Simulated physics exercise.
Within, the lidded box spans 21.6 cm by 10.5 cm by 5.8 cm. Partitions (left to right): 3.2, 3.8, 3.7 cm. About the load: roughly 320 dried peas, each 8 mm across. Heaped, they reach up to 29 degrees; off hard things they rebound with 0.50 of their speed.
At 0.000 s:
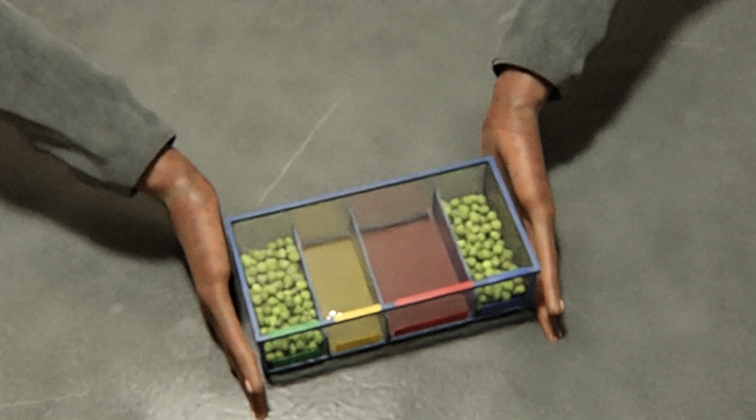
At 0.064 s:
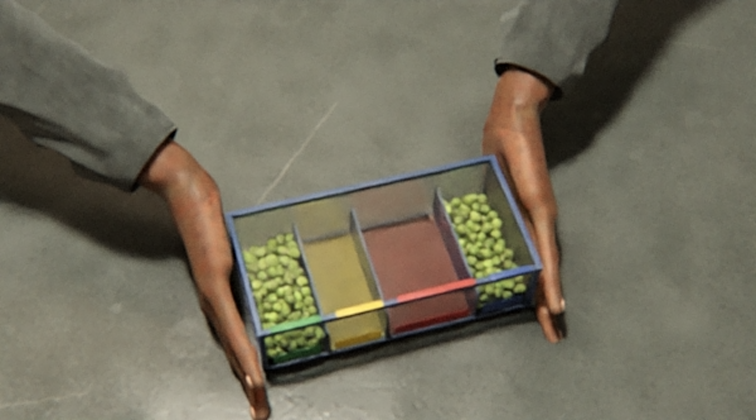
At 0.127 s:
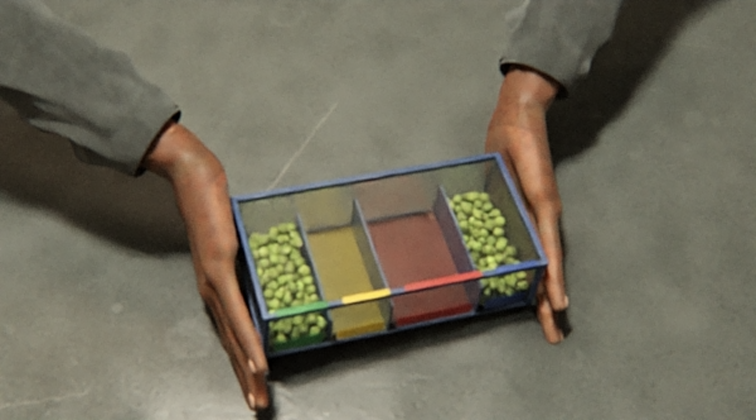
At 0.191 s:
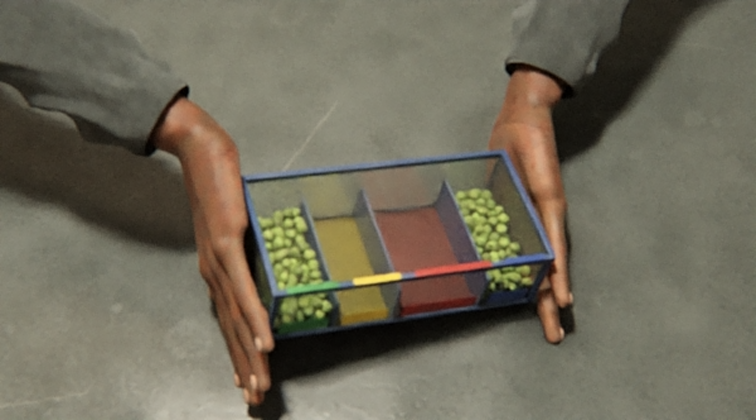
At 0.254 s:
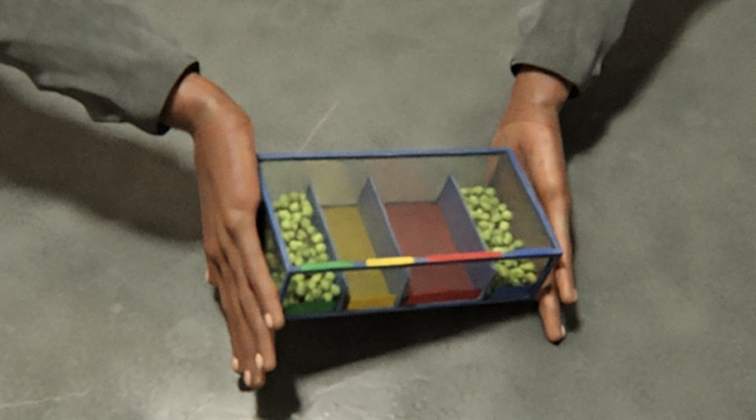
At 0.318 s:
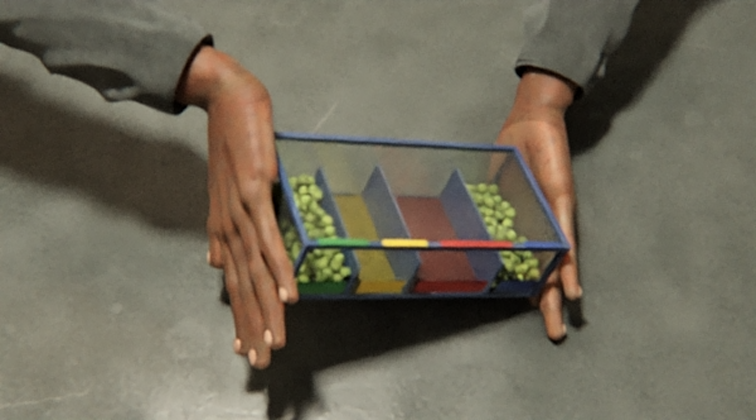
A clear, blue-edged box with green peas in its two end compartments tilts and turns slightly between two hands, its left side rising as the hands move with it; the yellow and red middle compartments stay empty.
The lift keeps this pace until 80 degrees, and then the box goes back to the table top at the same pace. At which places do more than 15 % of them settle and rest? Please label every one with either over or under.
Labels - red compartment: Under; blue compartment: Over; green compartment: Over; yellow compartment: Under.
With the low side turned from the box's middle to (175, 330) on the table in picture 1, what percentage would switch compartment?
That comes to around 20 per cent.
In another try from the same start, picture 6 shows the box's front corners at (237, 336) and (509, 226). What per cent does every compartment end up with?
Red 5 %; blue 40 %; green 55 %; yellow 0 %.
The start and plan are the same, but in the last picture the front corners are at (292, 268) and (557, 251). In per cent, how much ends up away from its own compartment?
Something like 20 in a hundred.
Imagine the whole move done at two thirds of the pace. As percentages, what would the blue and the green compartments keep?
Blue 60 %, green 30 %.
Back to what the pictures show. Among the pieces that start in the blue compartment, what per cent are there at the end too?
That compartment keeps close to 100 per cent of its own pieces.
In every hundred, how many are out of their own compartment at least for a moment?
About 25 %.
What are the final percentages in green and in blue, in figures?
Green: 25; blue: 60.
After 1.06 s, tilt 78 degrees; red 5 %, blue 50 %, green 35 %, yellow 5 %.
After 1.55 s, tilt 33 degrees; red 10 %, blue 60 %, green 25 %, yellow 5 %.
Then, at 2.11 s, tilt 0 degrees; red 10 %, blue 60 %, green 25 %, yellow 5 %.
In the end, at 2.5 s, red 10 %, blue 60 %, green 25 %, yellow 5 %.
